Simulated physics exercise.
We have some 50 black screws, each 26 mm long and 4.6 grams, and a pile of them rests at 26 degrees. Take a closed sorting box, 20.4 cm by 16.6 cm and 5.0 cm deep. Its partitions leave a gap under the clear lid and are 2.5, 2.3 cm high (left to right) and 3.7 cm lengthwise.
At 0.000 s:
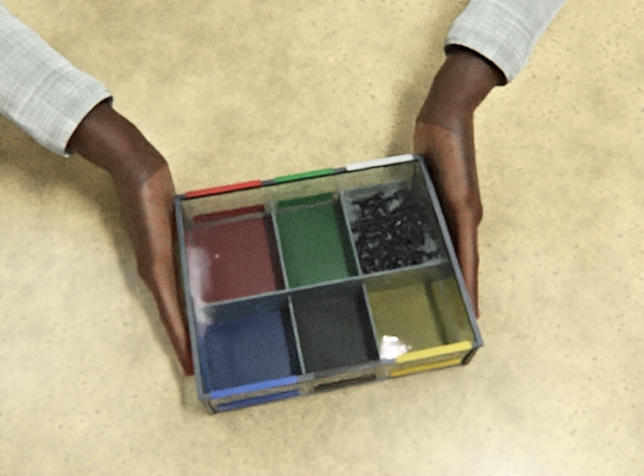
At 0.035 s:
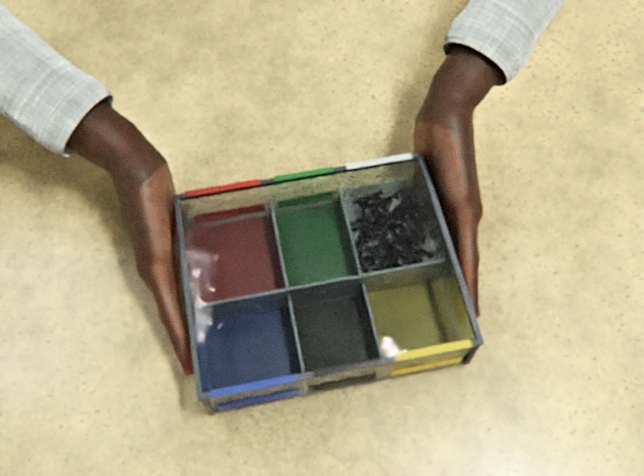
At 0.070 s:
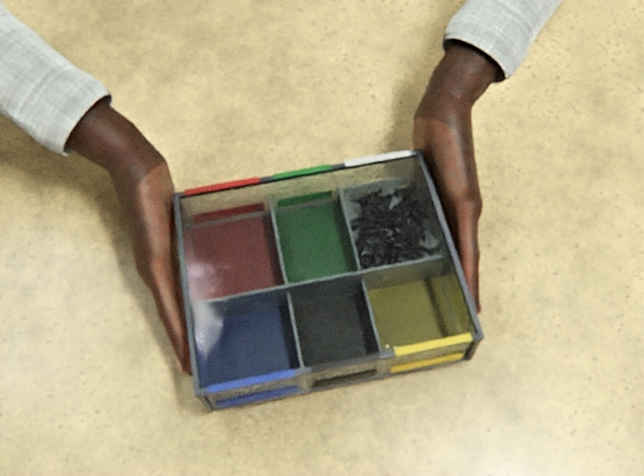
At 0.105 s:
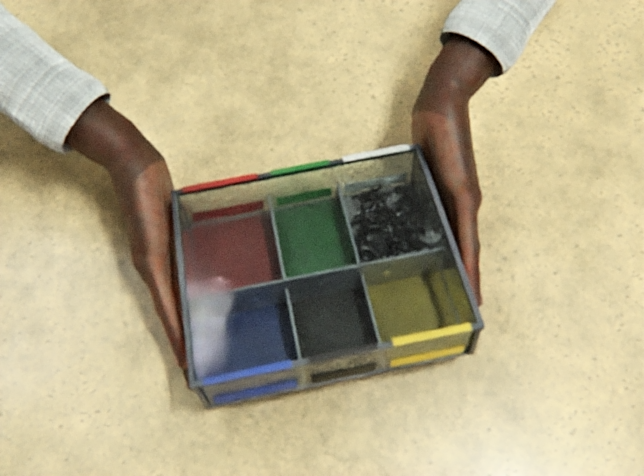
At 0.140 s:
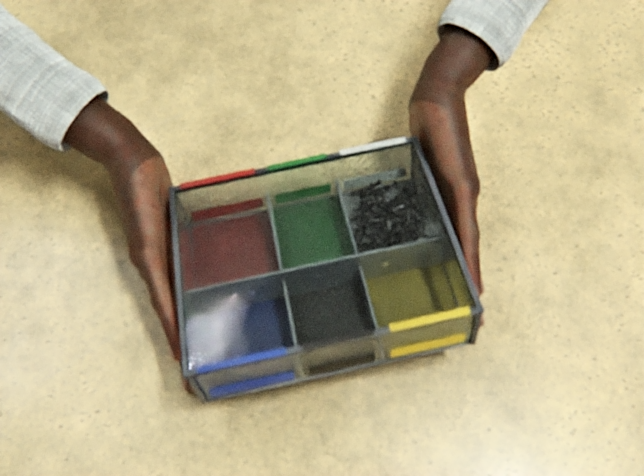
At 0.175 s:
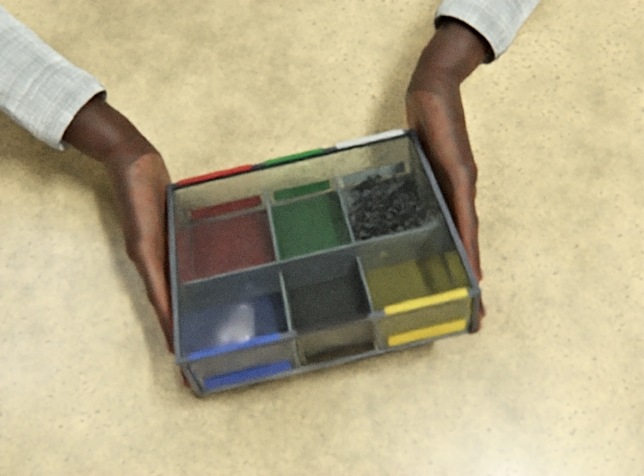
A clear-lidded sorting box tilts between two hands in light grey sleeves, seen from above over a mottled beige surface. Red, green and white-marked compartments line its far side, with blue, black and yellow ones nearer, and small black screws lie piled in the far-right one. The hands raise the near edge, slowly then faster, while the screws shift slightly within their compartment and the camera stays still.
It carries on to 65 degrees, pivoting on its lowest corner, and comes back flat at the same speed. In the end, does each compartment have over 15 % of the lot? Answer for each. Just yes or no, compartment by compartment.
Red gets a no, blue gets a no, green gets a no, yellow gets a no, white gets a yes, black gets a no.
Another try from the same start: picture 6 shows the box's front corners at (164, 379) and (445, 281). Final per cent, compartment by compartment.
Red 20; blue 0; green 30; yellow 0; white 50; black 0.
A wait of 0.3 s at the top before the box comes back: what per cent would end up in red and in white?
Then red keeps 0% and white keeps 85%.
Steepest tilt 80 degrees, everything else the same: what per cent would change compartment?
It would come to about 20 per cent.
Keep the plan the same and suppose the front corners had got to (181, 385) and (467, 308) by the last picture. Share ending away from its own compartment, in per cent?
Some 20 %.
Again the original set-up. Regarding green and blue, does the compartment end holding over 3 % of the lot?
So green is a pass and blue is a miss.
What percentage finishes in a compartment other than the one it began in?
Near 10 in a hundred.
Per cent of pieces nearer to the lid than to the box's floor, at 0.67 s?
Estimate: Near 10 per cent.
After 0.67 s, tilt 64 degrees; white 100 %.
After 0.99 s, tilt 27 degrees; green 10 %, white 90 %.
After 1.42 s, tilt 0 degrees; green 10 %, white 90 %.
By 1.7 s all is still; red 0 %, blue 0 %, green 10 %, yellow 0 %, white 90 %, black 0 %.
